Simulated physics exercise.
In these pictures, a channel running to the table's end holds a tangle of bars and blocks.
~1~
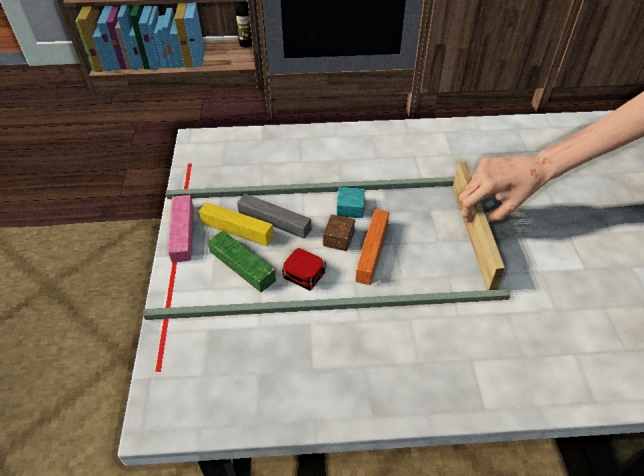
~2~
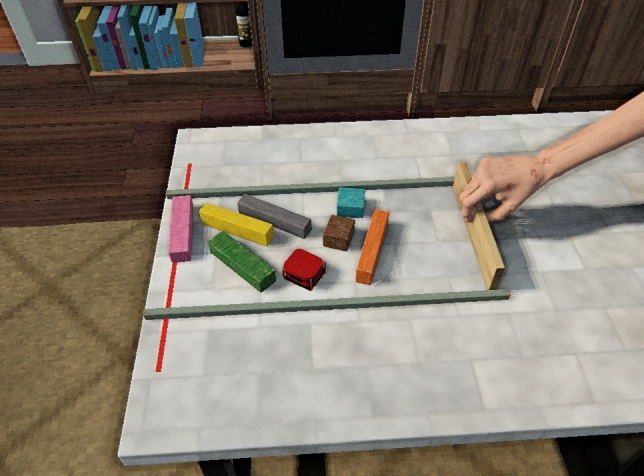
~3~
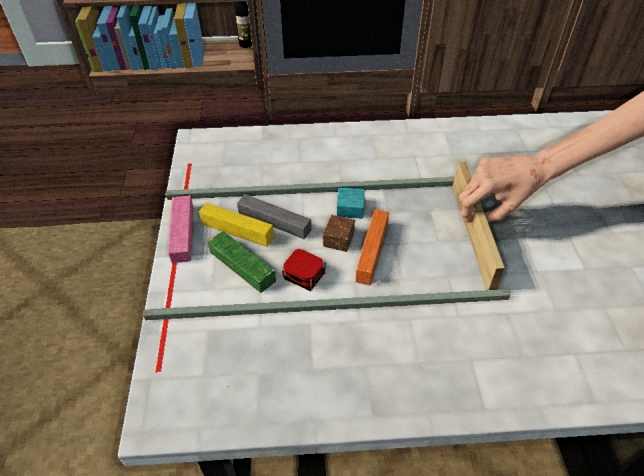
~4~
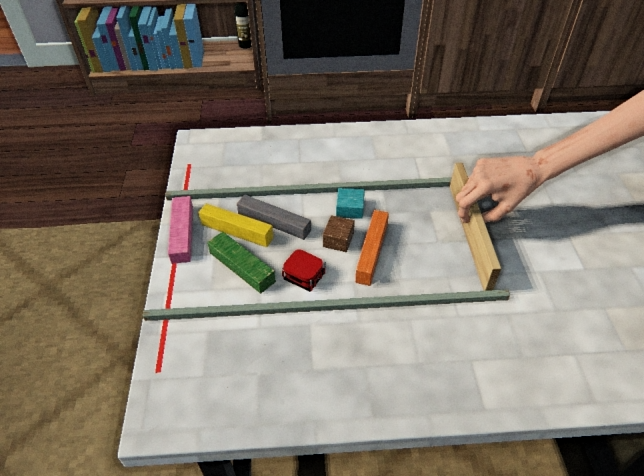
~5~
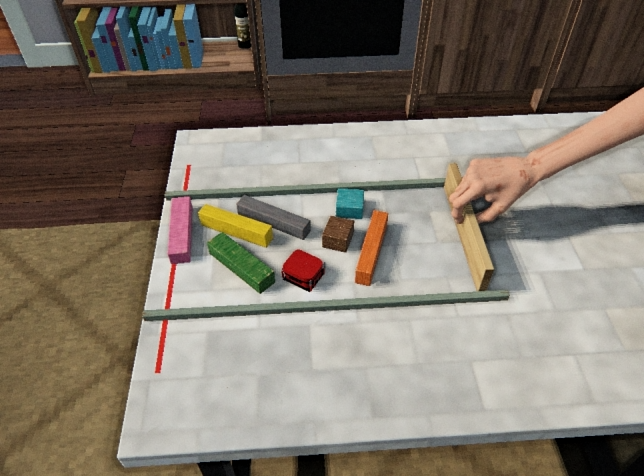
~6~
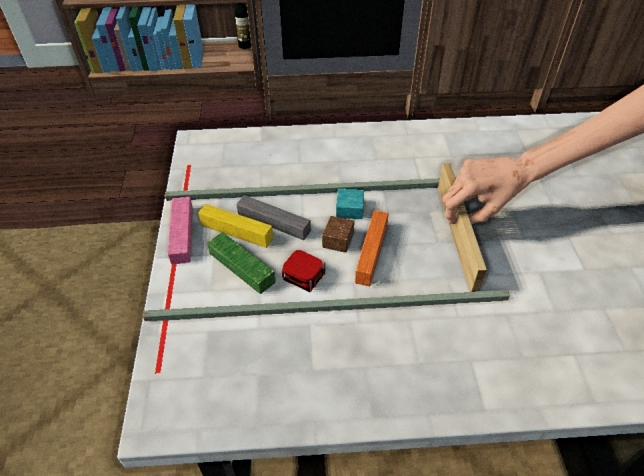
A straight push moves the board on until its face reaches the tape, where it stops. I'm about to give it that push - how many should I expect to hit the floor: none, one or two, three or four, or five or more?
Expect five or more.
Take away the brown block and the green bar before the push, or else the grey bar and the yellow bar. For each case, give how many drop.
First 4, then 4.
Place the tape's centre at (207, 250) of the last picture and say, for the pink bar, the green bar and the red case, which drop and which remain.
OK, so the pink bar comes off, the green bar comes off, and the red case? It stays where it is.
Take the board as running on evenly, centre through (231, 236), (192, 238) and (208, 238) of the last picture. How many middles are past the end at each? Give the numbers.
The counts are 1, 4 and 3, in that order.
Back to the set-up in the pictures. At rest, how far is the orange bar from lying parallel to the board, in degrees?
Some 0 degrees.
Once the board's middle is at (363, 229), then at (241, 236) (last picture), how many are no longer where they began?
Counts: 3, 8.
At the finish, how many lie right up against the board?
It ends up touching 2.
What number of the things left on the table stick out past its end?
That comes to 1 of them.
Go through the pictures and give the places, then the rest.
The first picture shows pink bar (181, 228); yellow bar (236, 224); green bar (241, 261); board (476, 223); tape (177, 250).
The second picture shows yellow bar (237, 224); grey bar (274, 216).
The third picture shows green bar (241, 261); orange bar (373, 246).
The fourth picture shows pink bar (181, 229); turquoise block (350, 203).
The fifth picture shows yellow bar (236, 226); board (466, 224).
The sixth picture shows pink bar (181, 229); yellow bar (236, 226); green bar (241, 262); board (460, 224); tape (176, 252).
A little later, none off yet; pink bar at rest near (181, 229); yellow bar at rest near (236, 226); green bar at rest near (241, 262).
Next, none off yet; pink bar shifted a little near (166, 231); yellow bar shifted a little near (195, 224); green bar shifted a little near (202, 273).
When it is over, the number that fall off is five or more; down, brown block, red case, grey bar, green bar, yellow bar and pink bar.
